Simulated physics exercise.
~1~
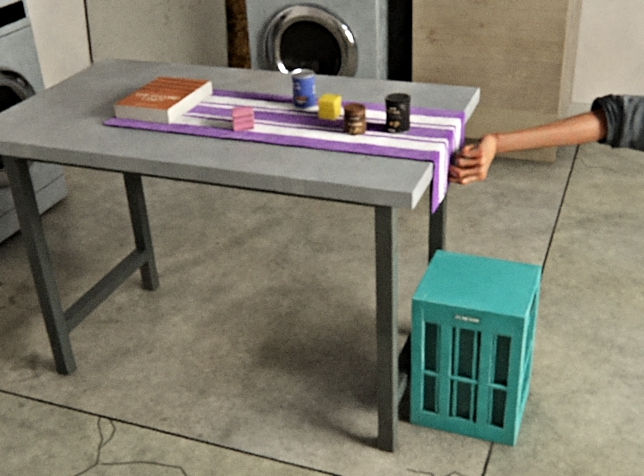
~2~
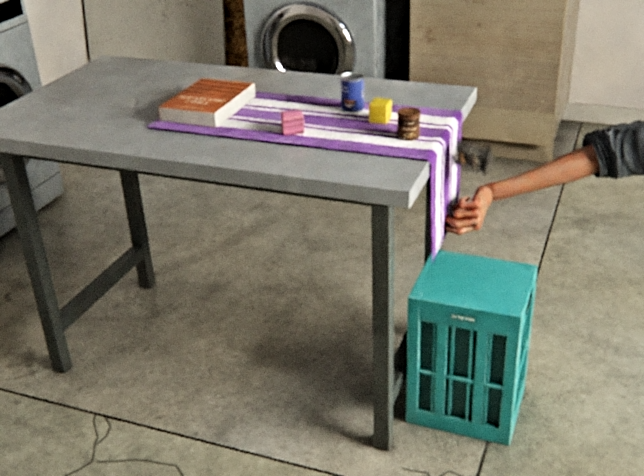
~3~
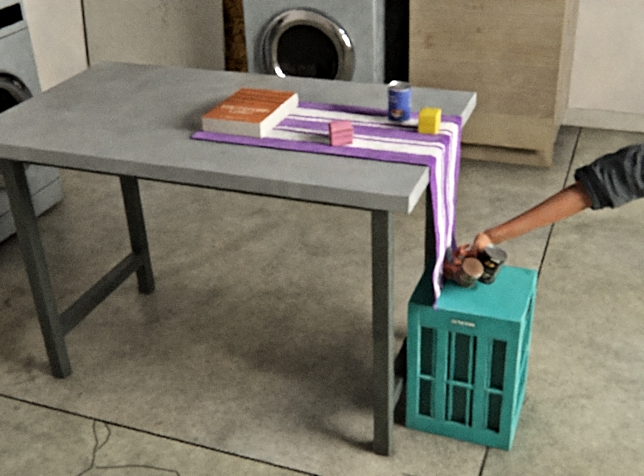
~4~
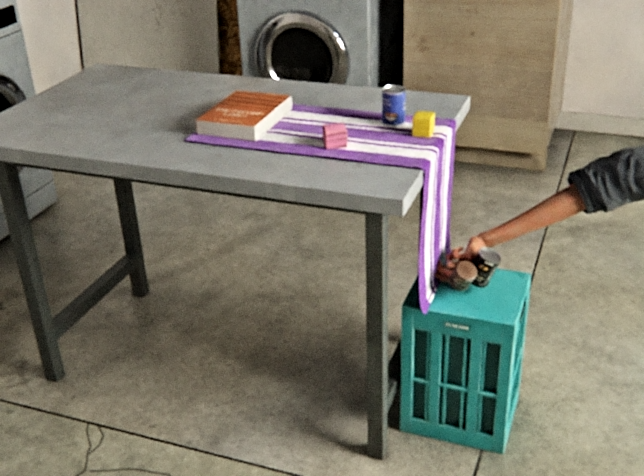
The clip shows a hand pulling the hanging end of a purple-and-white striped runner down beside a gray table, drawing its items rightward. A black can and then a brown pot go over the edge, ending on the turquoise crate with the hem, while the book, cubes and blue can stay on the table.
